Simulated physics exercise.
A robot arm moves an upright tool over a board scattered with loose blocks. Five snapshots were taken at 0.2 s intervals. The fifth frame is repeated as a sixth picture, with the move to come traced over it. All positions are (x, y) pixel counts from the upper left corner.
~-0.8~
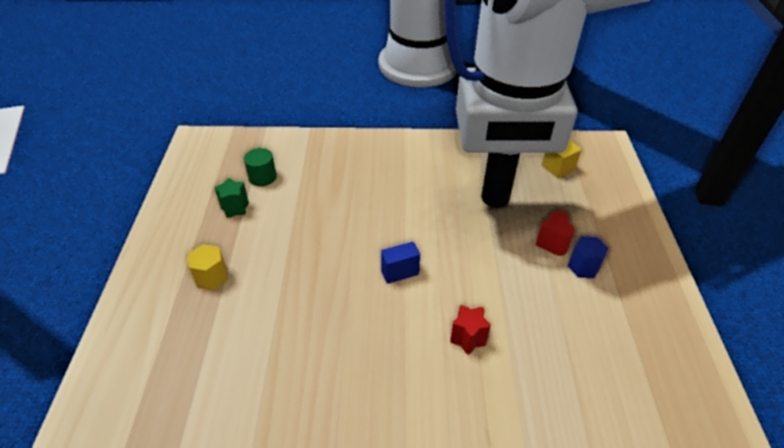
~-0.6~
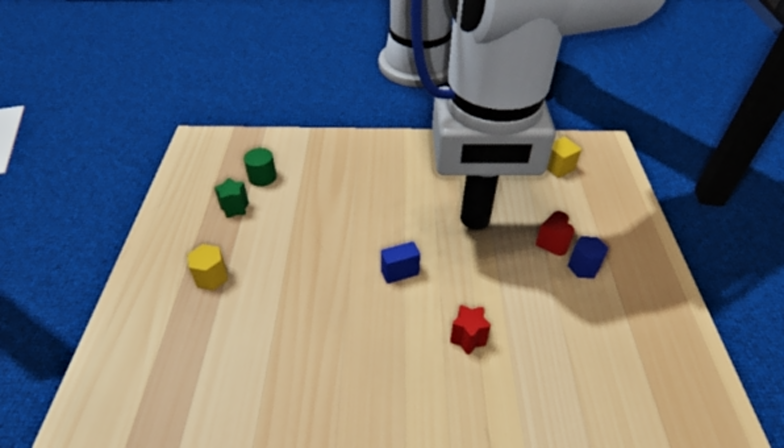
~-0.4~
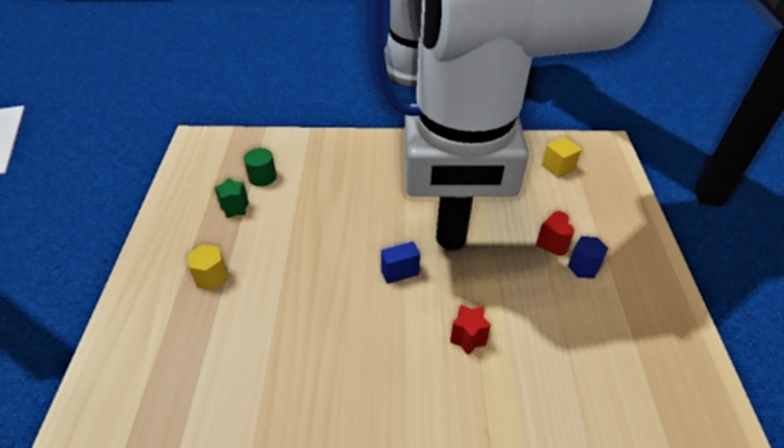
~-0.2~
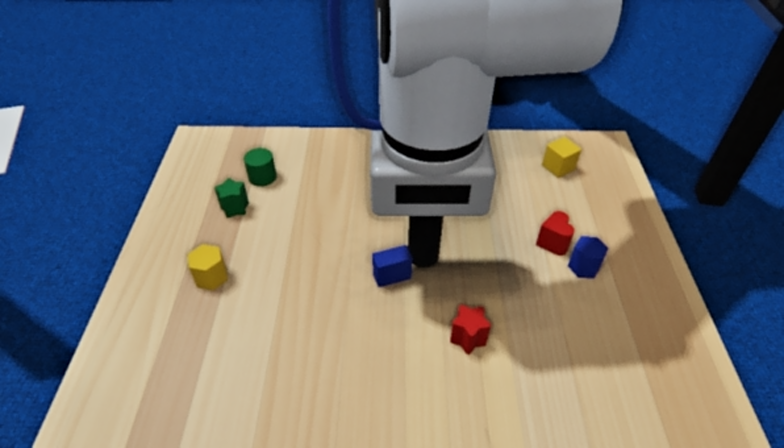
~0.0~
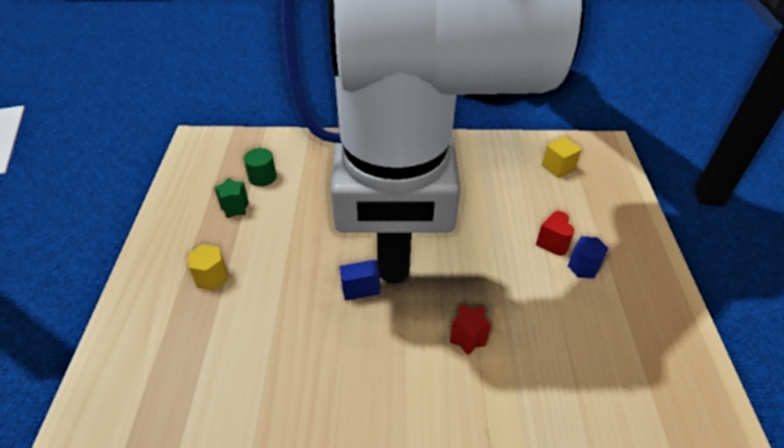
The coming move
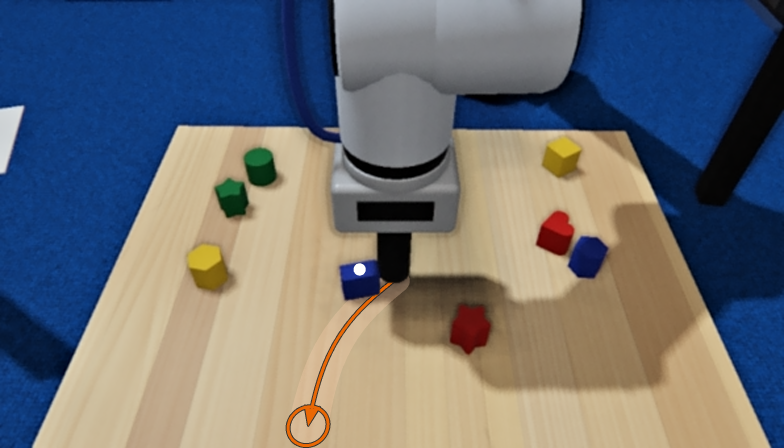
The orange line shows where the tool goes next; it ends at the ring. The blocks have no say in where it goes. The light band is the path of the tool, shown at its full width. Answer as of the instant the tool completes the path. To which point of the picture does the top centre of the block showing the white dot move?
Its top centre is at about (317, 286).
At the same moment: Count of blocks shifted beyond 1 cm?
Going by the path, one block will move.
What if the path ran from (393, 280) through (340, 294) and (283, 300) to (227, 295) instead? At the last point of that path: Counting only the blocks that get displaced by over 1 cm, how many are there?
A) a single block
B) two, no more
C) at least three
The answer is A.
The line goes from (393, 280) via (355, 316) and (325, 364), ending at (308, 426); the dot is on the blue oblong.
What follows on the original path. One third of the way, tool (354, 307); blue oblong (318, 286), turned 40° clockwise.
Two thirds of the way, tool (323, 356); blue oblong (317, 286), turned 45° clockwise.
At the end, tool (306, 418); blue oblong (317, 286), turned 45° clockwise.
